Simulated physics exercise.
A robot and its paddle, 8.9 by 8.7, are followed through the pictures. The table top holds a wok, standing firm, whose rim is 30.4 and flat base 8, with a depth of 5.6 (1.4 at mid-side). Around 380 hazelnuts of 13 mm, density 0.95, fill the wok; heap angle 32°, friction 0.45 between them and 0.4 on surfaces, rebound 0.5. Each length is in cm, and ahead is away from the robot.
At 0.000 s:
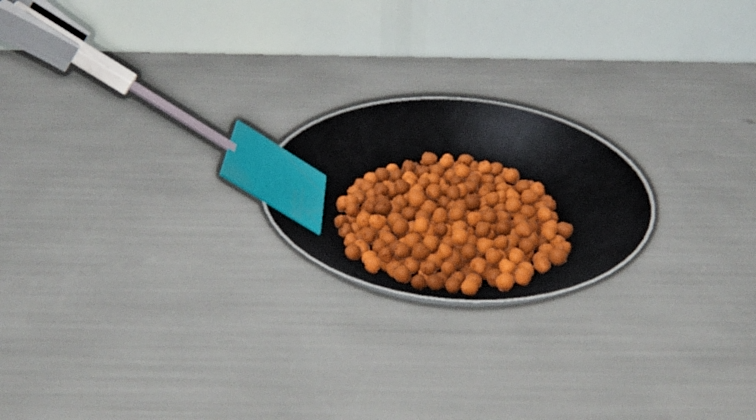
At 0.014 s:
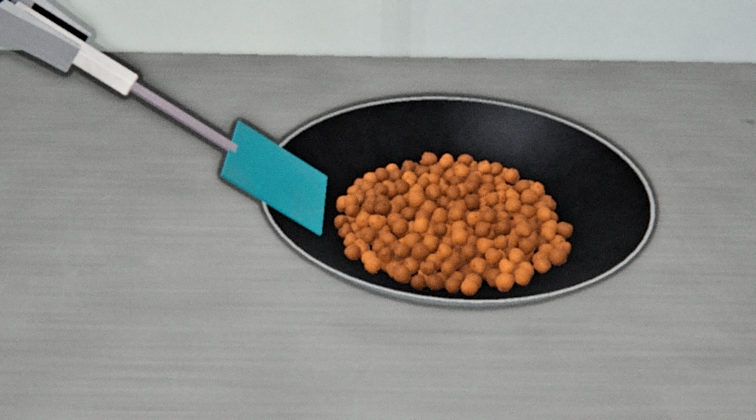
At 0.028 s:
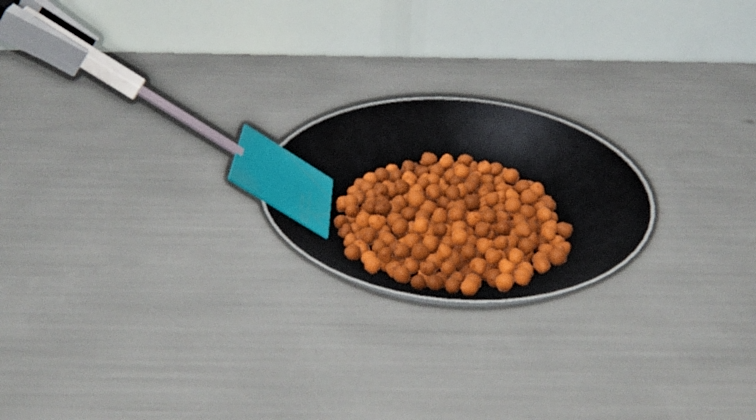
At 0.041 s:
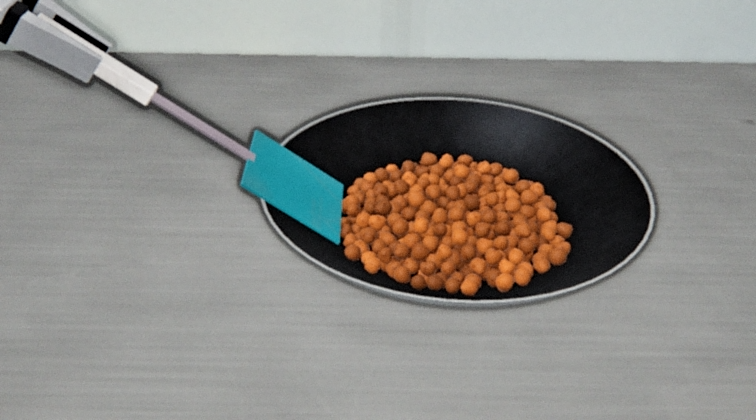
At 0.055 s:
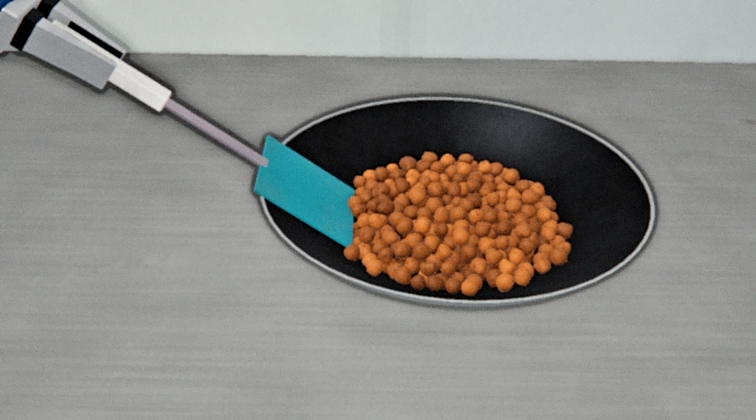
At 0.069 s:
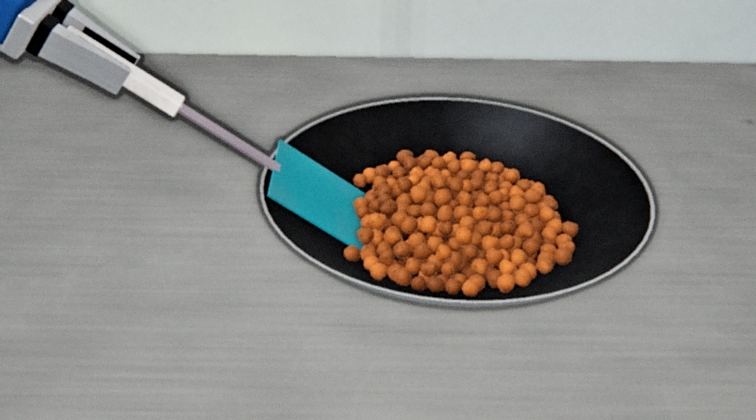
In this clip, a robot's teal paddle rests at the left edge of a black wok of brown, round nuts on a gray table, then slides right and slightly downward into the pile, nudging the nearest ones to the right.
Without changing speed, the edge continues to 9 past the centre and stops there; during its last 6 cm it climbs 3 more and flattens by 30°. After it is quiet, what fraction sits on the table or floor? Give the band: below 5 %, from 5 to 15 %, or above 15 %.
Band: From 5 to 15 %.
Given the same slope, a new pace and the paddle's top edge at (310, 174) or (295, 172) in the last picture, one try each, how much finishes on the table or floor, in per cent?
First try about 35 %, second try about 25 %.
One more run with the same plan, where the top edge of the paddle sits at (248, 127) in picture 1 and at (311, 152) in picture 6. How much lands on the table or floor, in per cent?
Around 25 per cent finishes on the table or floor.
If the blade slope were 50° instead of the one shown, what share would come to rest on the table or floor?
Result, estimated: 15 %.
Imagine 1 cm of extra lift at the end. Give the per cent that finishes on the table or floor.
About 10 %.
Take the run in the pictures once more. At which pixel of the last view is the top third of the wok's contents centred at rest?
Look near (578, 194).
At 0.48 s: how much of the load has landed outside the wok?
Share at that moment: About 6 %.
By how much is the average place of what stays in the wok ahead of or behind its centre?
Offset: About 5.0 cm, ahead.
After 0.15 s, sloping 36°, highest piece 8 above the table; 385 in the wok.
After 0.24 s, sloping 28°, highest piece 7 above the table; 385 in the wok.
After 0.48 s, sloping 6°, highest piece 7 above the table; 355 in the wok, 23 on the table or floor, 7 on the blade or in flight.
After 1.53 s, sloping 6°, highest piece 6 above the table; 353 in the wok, 32 on the table or floor.
In the end, 353 in the wok, 32 on the table or floor. That is 8 % on the table or floor.
